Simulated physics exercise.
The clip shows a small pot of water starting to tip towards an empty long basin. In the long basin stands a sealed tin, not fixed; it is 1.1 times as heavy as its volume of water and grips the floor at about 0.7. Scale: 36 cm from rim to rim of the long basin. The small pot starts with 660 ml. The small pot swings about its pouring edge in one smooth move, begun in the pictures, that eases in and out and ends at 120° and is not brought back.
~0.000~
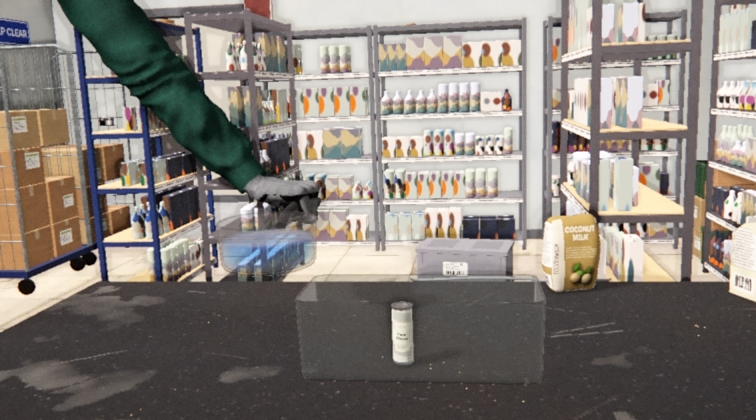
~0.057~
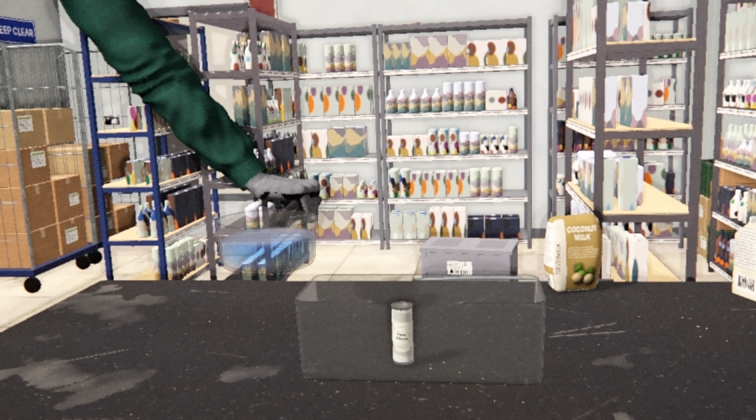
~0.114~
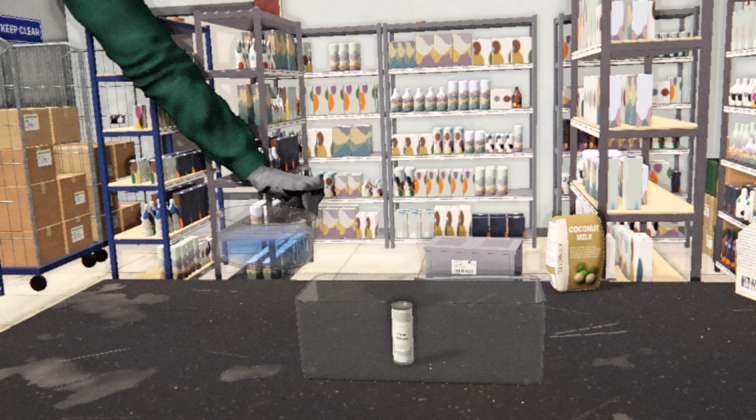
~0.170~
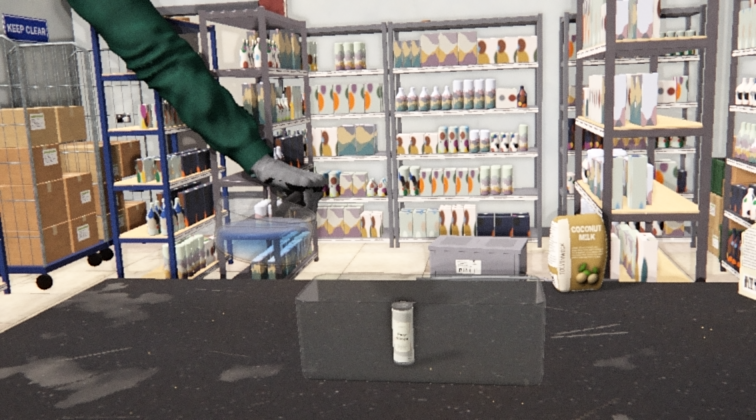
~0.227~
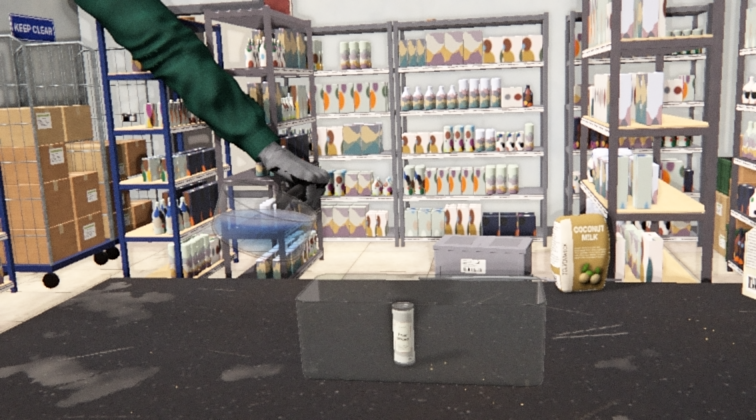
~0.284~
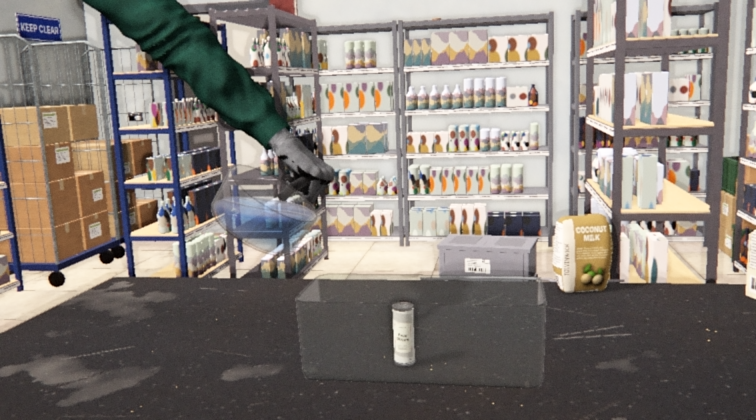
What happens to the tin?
The tin goes over.
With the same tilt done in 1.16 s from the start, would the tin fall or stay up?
Then it falls.
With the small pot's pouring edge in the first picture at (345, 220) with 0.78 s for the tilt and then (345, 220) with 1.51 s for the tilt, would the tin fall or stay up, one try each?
First it keeps standing; then it remains upright.
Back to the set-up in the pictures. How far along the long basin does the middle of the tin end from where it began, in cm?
About 8.5 cm.
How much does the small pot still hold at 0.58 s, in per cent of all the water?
Some 26 per cent.
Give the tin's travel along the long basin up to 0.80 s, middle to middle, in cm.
Some 4 cm.
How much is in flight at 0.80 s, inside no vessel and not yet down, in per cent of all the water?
About 8 per cent.
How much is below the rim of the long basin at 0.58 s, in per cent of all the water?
Some 14 per cent.
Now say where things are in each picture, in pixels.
The first picture shows tilt 0°; pouring edge (314, 221); surface from (225, 238) to (314, 238); the long basin's rim runs from (306, 289) to (541, 289); the tin's top is at (402, 308).
The second picture shows tilt 2°; pouring edge (314, 221); surface from (225, 237) to (314, 236).
The third picture shows tilt 6°; pouring edge (314, 221); surface from (224, 233) to (313, 231).
The fourth picture shows tilt 14°; pouring edge (314, 221); surface from (221, 226) to (311, 226).
The fifth picture shows tilt 23°; pouring edge (314, 221); surface from (220, 214) to (313, 221).
The sixth picture shows tilt 35°; pouring edge (314, 221); surface from (220, 200) to (315, 215).
Then, 0.58 s in, the tilt is 102° and 25 per cent is still to pour; the tin stands where it began.
Then, 0.80 s in, the tilt is 120° and 1 per cent is still to pour; the tin leans 26°.
Then, 1.03 s in, the tilt is 120° and 0 per cent is still to pour; the tin lies on its side.
Then, 1.28 s in, the tilt is 120° and 0 per cent is still to pour; the tin lies on its side.
Finally, the tin lies on its side.
